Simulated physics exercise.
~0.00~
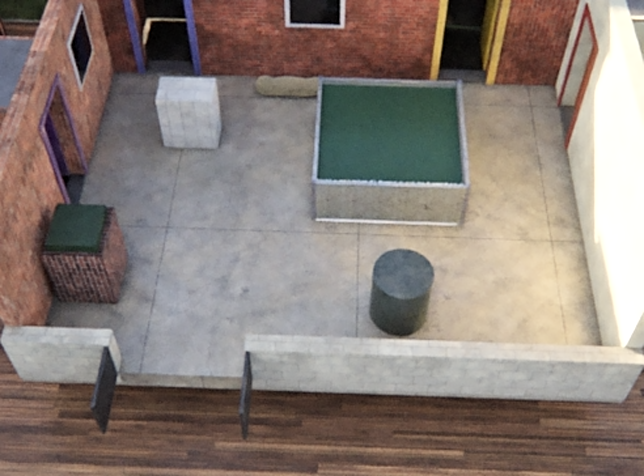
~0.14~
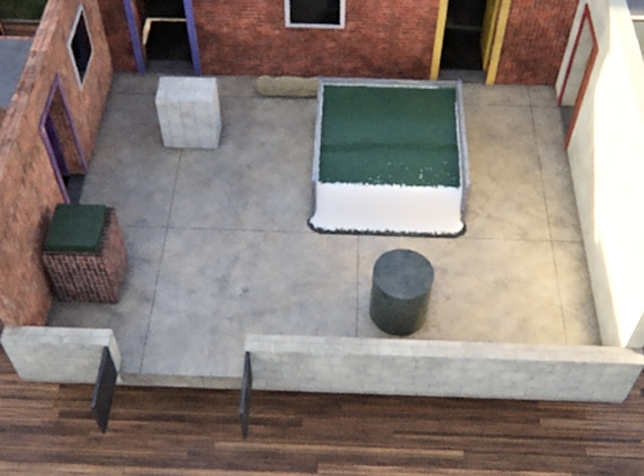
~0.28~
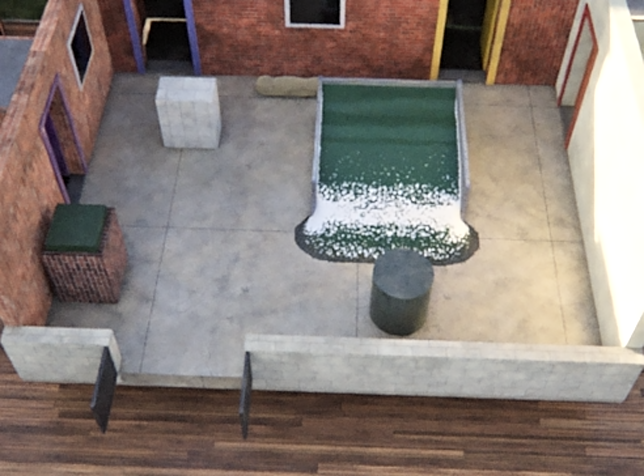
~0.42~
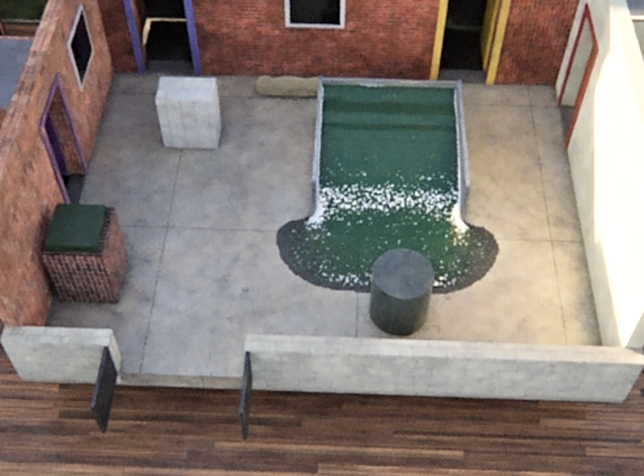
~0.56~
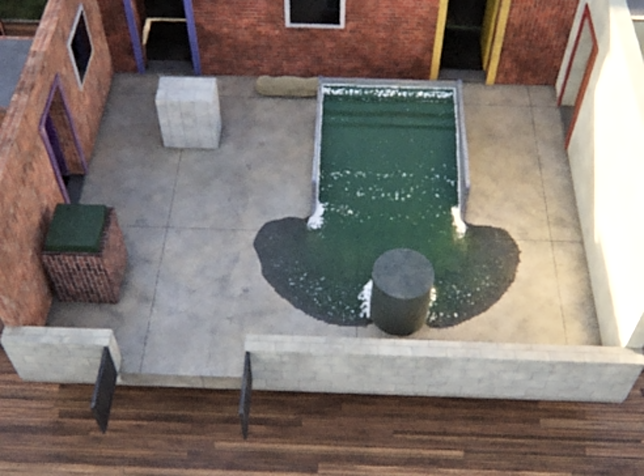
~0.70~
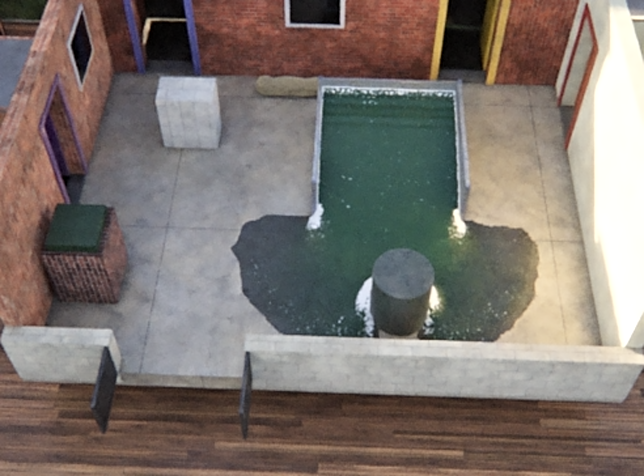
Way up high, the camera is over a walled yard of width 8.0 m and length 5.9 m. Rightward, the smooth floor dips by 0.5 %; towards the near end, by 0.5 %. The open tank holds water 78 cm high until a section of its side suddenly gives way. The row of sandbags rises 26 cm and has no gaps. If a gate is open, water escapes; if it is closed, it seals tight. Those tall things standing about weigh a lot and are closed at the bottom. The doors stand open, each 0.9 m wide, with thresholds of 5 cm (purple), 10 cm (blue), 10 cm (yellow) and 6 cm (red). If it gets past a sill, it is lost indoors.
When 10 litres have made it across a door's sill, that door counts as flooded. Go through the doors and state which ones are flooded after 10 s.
In order: Purple door: Limit unbroken; blue door: Limit unbroken; yellow door: Limit broken; red door: Limit broken.
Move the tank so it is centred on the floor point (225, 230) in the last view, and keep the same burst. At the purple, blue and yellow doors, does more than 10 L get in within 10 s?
Purple stays inside, blue stays inside, yellow stays inside, judged against that limit.
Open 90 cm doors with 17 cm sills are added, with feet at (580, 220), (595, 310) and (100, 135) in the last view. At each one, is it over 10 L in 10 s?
Note, doorways in listed order: Stays short, goes beyond, stays short.
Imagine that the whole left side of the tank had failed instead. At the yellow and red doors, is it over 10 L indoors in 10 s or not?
Then: Yellow below, red below.
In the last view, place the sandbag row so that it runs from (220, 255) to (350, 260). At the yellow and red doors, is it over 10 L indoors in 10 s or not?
At the yellow door the limit is exceeded, and at the red door it is exceeded.
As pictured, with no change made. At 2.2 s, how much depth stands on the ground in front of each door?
You'd see purple at 0 cm, blue at 0 cm, yellow at 0 cm and red at 0 cm.
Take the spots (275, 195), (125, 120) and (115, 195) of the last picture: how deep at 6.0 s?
1, 2, 4 cm.
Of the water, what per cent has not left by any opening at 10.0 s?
I'd say close to 76 percent is still there.
After 1.4 s water covers 30 % of the floor and is deepest (54 cm) near (395, 283); purple door not reached, blue door not reached, yellow door not reached, red door not reached.
After 2.2 s water covers 35 % of the floor and is deepest (56 cm) near (600, 353); purple door not reached, blue door not reached, yellow door not reached, red door not reached.
After 3.5 s water covers 55 % of the floor and is deepest (34 cm) near (600, 353); purple door 2 cm at the sill, 0 L in, blue door not reached, yellow door not reached, red door 4 cm at the sill, 0 L in.
After 6.0 s water covers 85 % of the floor and is deepest (21 cm) near (535, 104); purple door 2 cm at the sill, 0 L in, blue door 6 cm at the sill, 0 L in, yellow door 17 cm at the sill, 44 L in, red door 6 cm at the sill, 0 L in.
After 10.0 s water covers 95 % of the floor and is deepest (12 cm) near (98, 134); purple door 4 cm at the sill, 0 L in, blue door 10 cm at the sill, 0 L in, yellow door 11 cm at the sill, 65 L in, red door 10 cm at the sill, 65 L in.
